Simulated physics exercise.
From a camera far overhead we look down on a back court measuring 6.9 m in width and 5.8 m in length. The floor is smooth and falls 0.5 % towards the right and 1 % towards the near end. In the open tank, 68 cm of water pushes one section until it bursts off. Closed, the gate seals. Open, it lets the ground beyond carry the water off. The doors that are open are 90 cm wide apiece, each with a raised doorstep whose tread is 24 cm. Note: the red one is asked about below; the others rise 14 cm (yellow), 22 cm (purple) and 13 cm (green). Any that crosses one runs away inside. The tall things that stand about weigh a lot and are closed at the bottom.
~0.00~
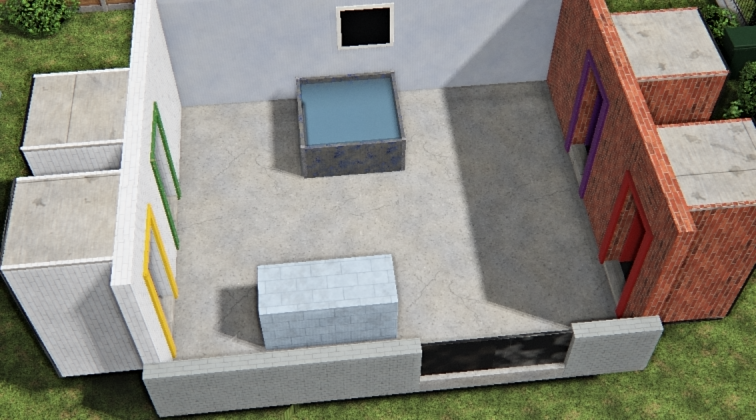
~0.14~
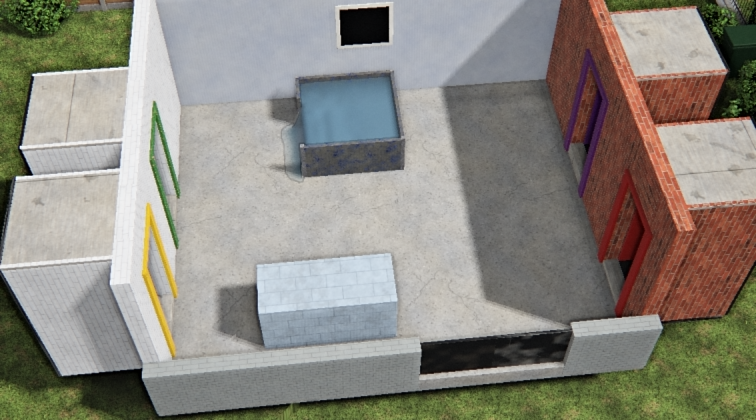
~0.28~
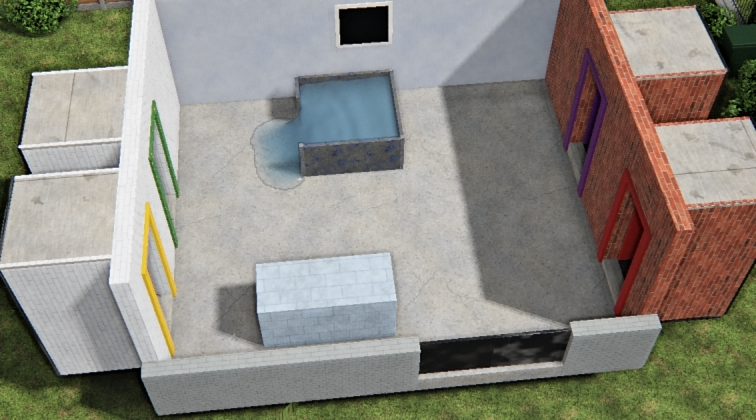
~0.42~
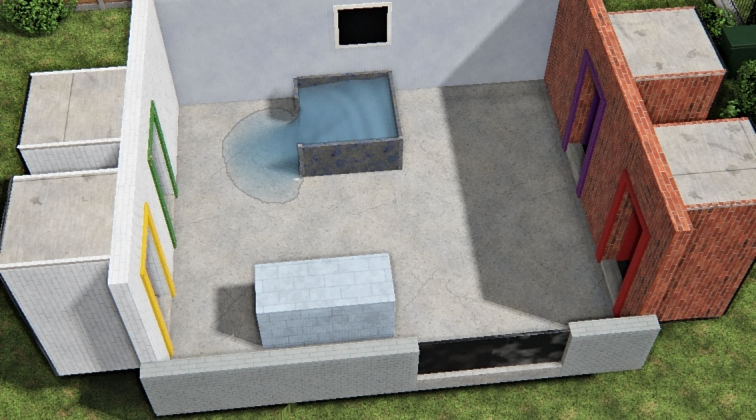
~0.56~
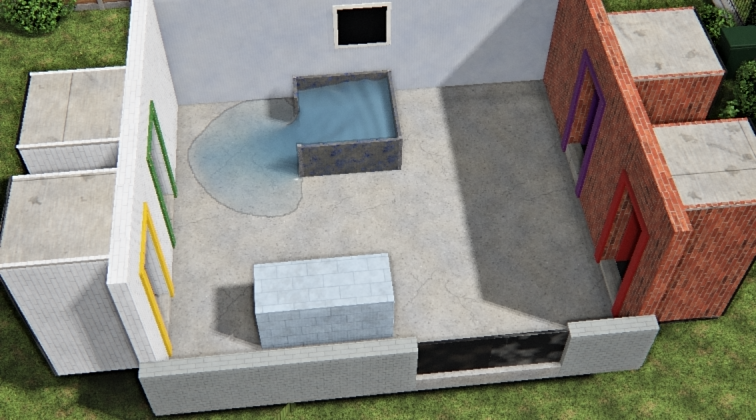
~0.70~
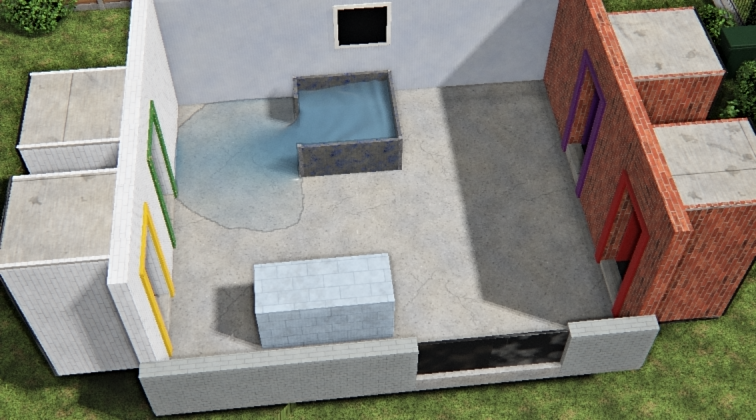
In a walled court seen from above, an open tank of water stands whole near the back wall, with a pale block in front. Water starts pouring from the tank's left side, then spreads across the dry floor in a widening, rounded sheet, reaching leftward to the green-framed doorway and creeping nearer the front.
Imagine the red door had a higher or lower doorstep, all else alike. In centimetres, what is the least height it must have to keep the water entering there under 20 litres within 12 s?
7 cm.
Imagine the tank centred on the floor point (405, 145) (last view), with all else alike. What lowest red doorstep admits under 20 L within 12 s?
New minimum height: Approx. 7.0 cm.
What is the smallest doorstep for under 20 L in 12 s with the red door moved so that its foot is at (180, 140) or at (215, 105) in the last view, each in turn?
About 27 cm for the first and 20 cm for the second.
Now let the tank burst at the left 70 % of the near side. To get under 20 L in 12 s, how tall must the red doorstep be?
Near 11.5 cm.
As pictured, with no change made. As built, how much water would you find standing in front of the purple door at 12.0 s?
Roughly 6.0 cm deep.
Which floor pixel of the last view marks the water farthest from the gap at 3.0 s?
The farthest wet point sits near (169, 388) in the last view.
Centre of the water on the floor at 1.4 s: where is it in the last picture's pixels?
Centre of mass: About (288, 150) px.
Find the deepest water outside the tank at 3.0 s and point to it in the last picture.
Around (169, 388).
After 1.4 s water covers 20 % of the floor, deepest (38 cm) near (179, 113); it has not reached the red door.
After 3.0 s water covers 30 % of the floor, deepest (27 cm) near (169, 388); it has not reached the red door.
After 12.0 s water covers 95 % of the floor, deepest (10 cm) near (599, 348); 9 cm at the red door, 3 litres in over its 9 cm doorstep.
At the red door as built, the water arrived by 5.8 s and peaked near 11 cm at 8.4 s.
With a doorstep of 6.5 cm, 28 litres would have come in within the 12 s; with 8.5 cm, 5 litres. So under 20 litres takes about 7 cm.
